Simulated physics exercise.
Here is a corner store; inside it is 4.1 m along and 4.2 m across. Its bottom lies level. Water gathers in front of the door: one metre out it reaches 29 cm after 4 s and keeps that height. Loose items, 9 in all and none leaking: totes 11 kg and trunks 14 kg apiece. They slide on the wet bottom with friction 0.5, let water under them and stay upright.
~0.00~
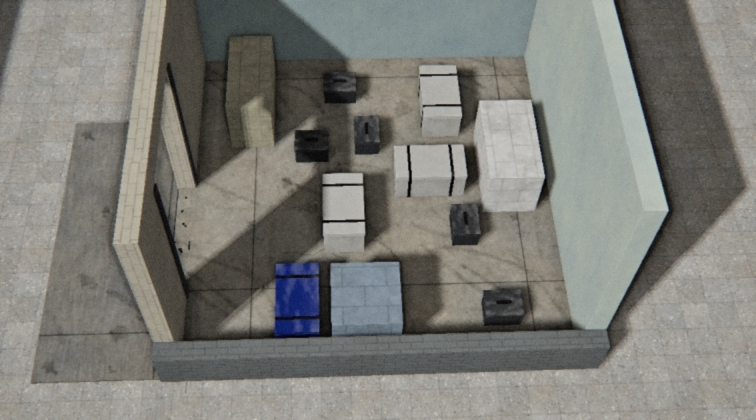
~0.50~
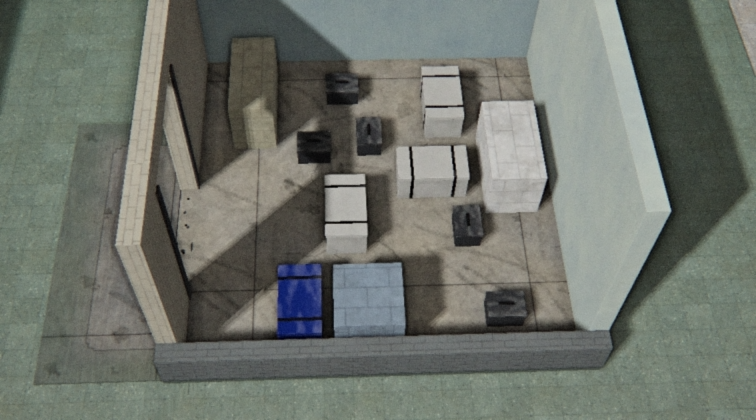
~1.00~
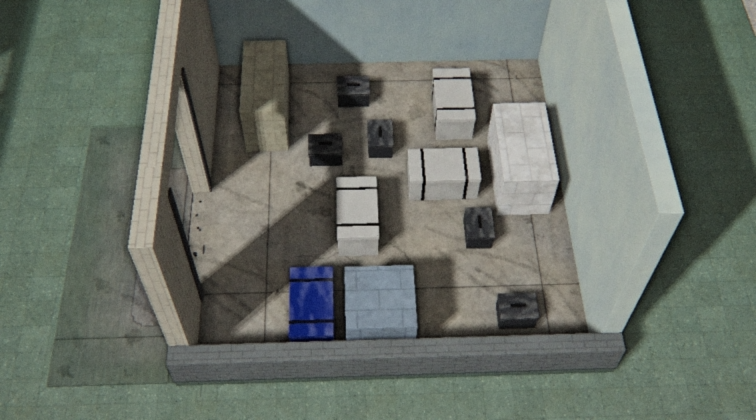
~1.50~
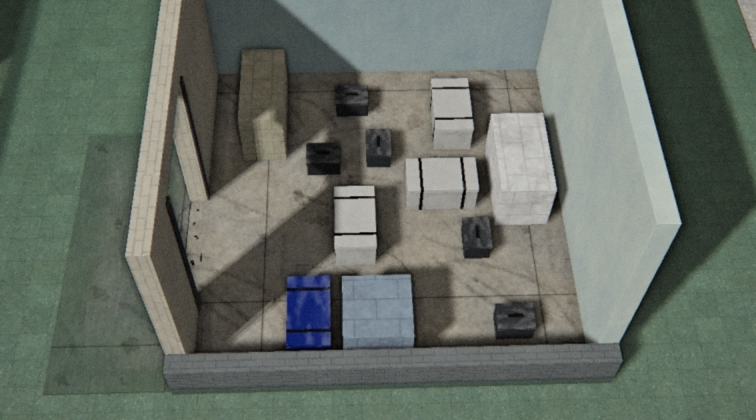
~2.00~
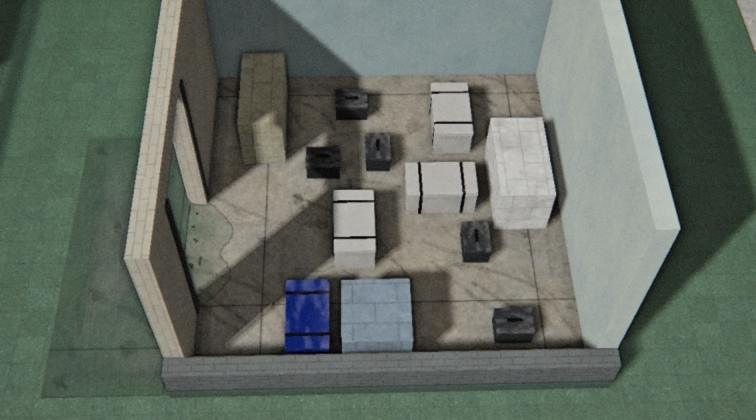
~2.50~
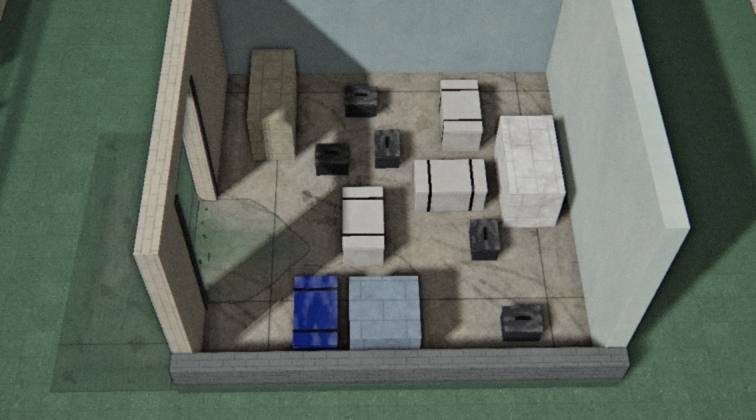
A small roofless store is seen from high above its low front wall, with paved ground outside and an opening in the left wall. A blue trunk and a pale blue block sit at the front, with white strapped trunks, small dark totes, a large white block and a tan one behind. Greenish water covers the paving, then creeps in through the doorway, while the items stay put and the camera shifts slightly.
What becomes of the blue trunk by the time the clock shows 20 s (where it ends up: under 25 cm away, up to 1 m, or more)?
Blue trunk gets carried off.
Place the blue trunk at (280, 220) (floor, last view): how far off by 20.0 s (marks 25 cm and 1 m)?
It travels far.
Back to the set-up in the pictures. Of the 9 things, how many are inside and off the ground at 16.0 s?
I count 9.
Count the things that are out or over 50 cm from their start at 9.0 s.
I count 7.
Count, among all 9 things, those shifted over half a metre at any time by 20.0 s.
9 of them.
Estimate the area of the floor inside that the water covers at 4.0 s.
Some 6.0 m2.
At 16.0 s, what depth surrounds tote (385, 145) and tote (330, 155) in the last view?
Roughly 18 and 16 cm.
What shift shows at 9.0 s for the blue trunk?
About 40 cm.
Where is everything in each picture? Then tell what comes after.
In the first picture, the blue trunk at (297, 297) rests on the ground; 0.0 m2 under water; 0 of 9 have shifted.
In the second picture, the blue trunk at (300, 298), on the bottom; 0.0 m2 under water; 0 of 9 have shifted.
In the third picture, the blue trunk at (311, 301) rests on the ground; water covers 0.0 m2; 0 of 9 have shifted.
In the fourth picture, the blue trunk at (309, 310), on the bottom; water covers 0.0 m2; 0 of 9 have shifted.
In the fifth picture, the blue trunk at (307, 313) rests on the ground; water covers 0.3 m2; 0 of 9 have shifted.
In the sixth picture, the blue trunk at (316, 310), on the bottom; 1.0 m2 under water; 0 of 9 have shifted.
After 4.0 s the blue trunk is near (324, 315), 0.1 m from its start, aground; 0 afloat.
After 9.0 s the blue trunk is near (327, 277), 0.4 m from its start, afloat; 7 afloat.
After 16.0 s the blue trunk is near (349, 140), 2.1 m from its start, afloat; 9 afloat.
After 20.0 s the blue trunk is near (372, 116), 2.5 m from its start, afloat; 9 afloat.
